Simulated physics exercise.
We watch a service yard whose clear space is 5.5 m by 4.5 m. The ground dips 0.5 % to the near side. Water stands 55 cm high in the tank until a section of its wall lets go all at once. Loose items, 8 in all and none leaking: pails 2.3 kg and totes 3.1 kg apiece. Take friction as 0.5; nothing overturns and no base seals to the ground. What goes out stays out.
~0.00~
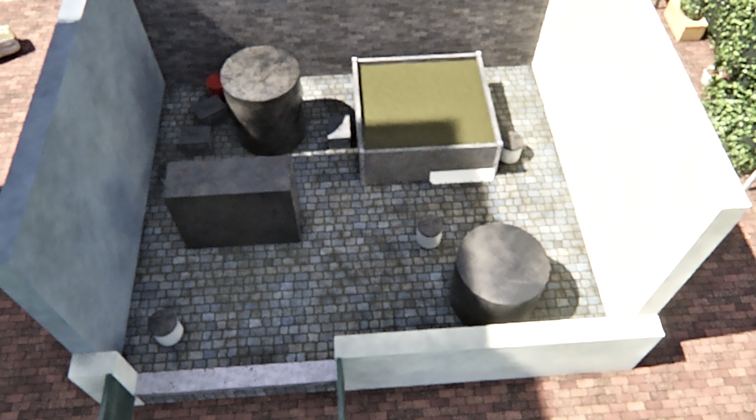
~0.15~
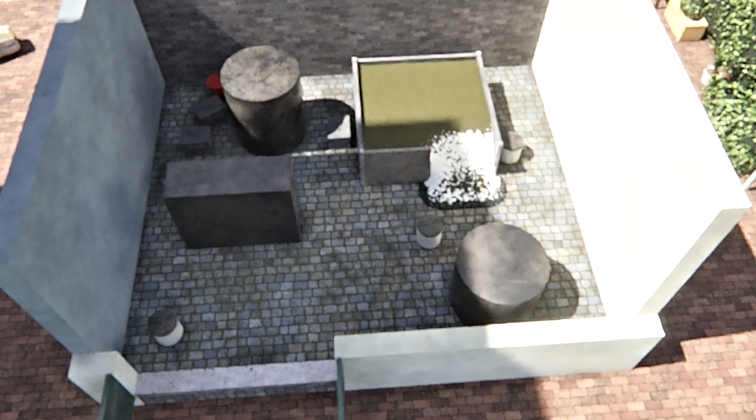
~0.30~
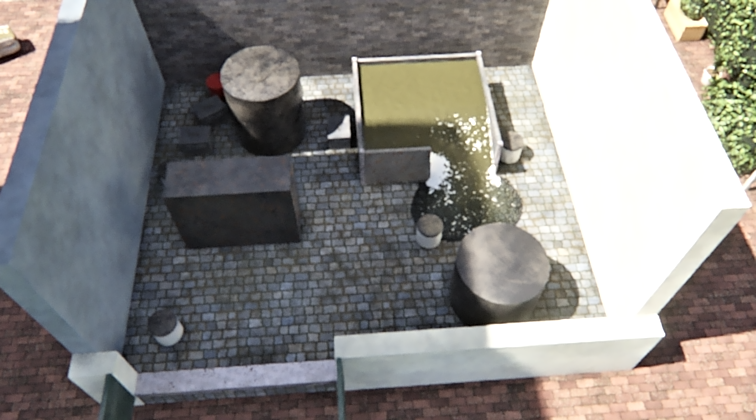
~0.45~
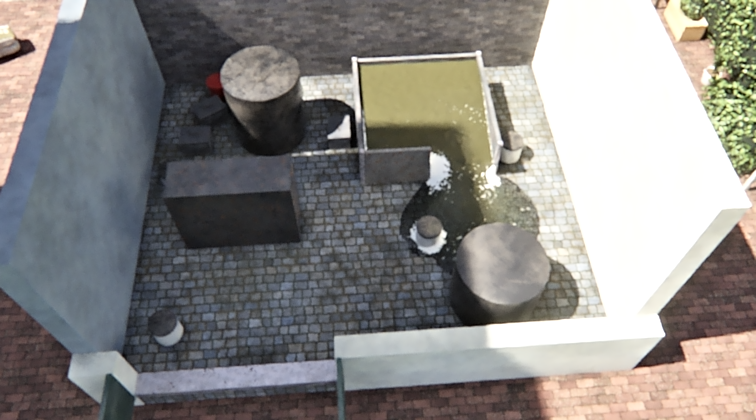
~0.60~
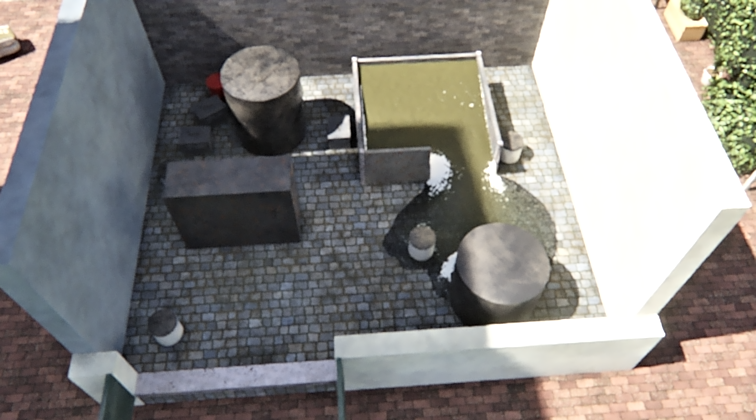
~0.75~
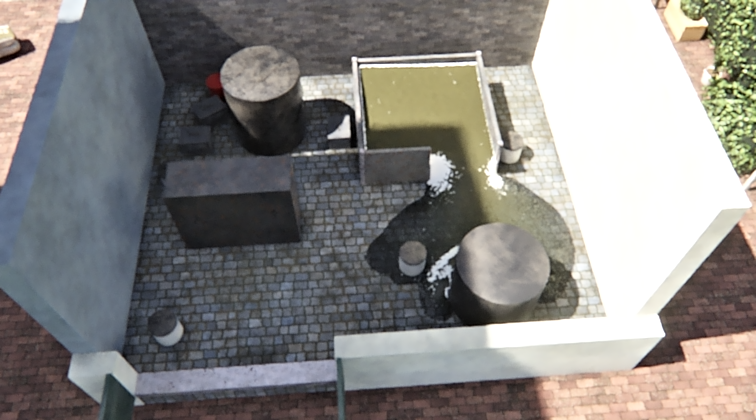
Walled cobbled yard, water pouring from a gap in a tank's near side, spreading around a dark drum and nudging a small pail.
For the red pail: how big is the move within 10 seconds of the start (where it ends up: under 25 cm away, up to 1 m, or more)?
The red pail slides a little.
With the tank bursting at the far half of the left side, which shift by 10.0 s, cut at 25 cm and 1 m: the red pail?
In that case the red pail ends far away.
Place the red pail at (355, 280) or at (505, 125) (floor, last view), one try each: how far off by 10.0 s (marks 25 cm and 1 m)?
In turn: It ends far away; it travels far.
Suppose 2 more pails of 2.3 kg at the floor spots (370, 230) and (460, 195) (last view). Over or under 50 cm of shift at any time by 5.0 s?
In turn: Short of it, over.
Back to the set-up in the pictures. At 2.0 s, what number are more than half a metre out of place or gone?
1 of them.
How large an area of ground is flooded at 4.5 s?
Roughly 16 m2.
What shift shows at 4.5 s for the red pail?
Roughly 0 cm by then.
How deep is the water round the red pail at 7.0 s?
About 3 cm.
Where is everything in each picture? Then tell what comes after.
The red pail at (217, 81), on the bottom; 2.7 m2 under water; 0 of 8 have shifted, in the first frame.
The red pail at (217, 81), on the bottom; water covers 3.2 m2; 0 of 8 have shifted, in the second frame.
The red pail at (217, 81) rests on the ground; 3.9 m2 under water; 0 of 8 have shifted, in the third frame.
The red pail at (217, 81), on the bottom; water covers 4.6 m2; 0 of 8 have shifted, in the fourth frame.
The red pail at (217, 81), on the bottom; 5.1 m2 under water; 1 of 8 have shifted, in the fifth frame.
The red pail at (217, 81) rests on the ground; 5.7 m2 under water; 1 of 8 have shifted, in the sixth frame.
After 2.0 s the red pail is near (217, 81), 0.0 m from its start, aground; 0 of 8 are out; 1 afloat.
After 4.5 s the red pail is near (217, 81), 0.0 m from its start, aground; 1 of 8 are out; 2 afloat.
After 7.0 s the red pail is near (220, 82), 0.1 m from its start, aground; 1 of 8 are out; 2 afloat.
After 10.0 s the red pail is near (188, 103), 0.6 m from its start, afloat; 1 of 8 are out; 5 afloat.
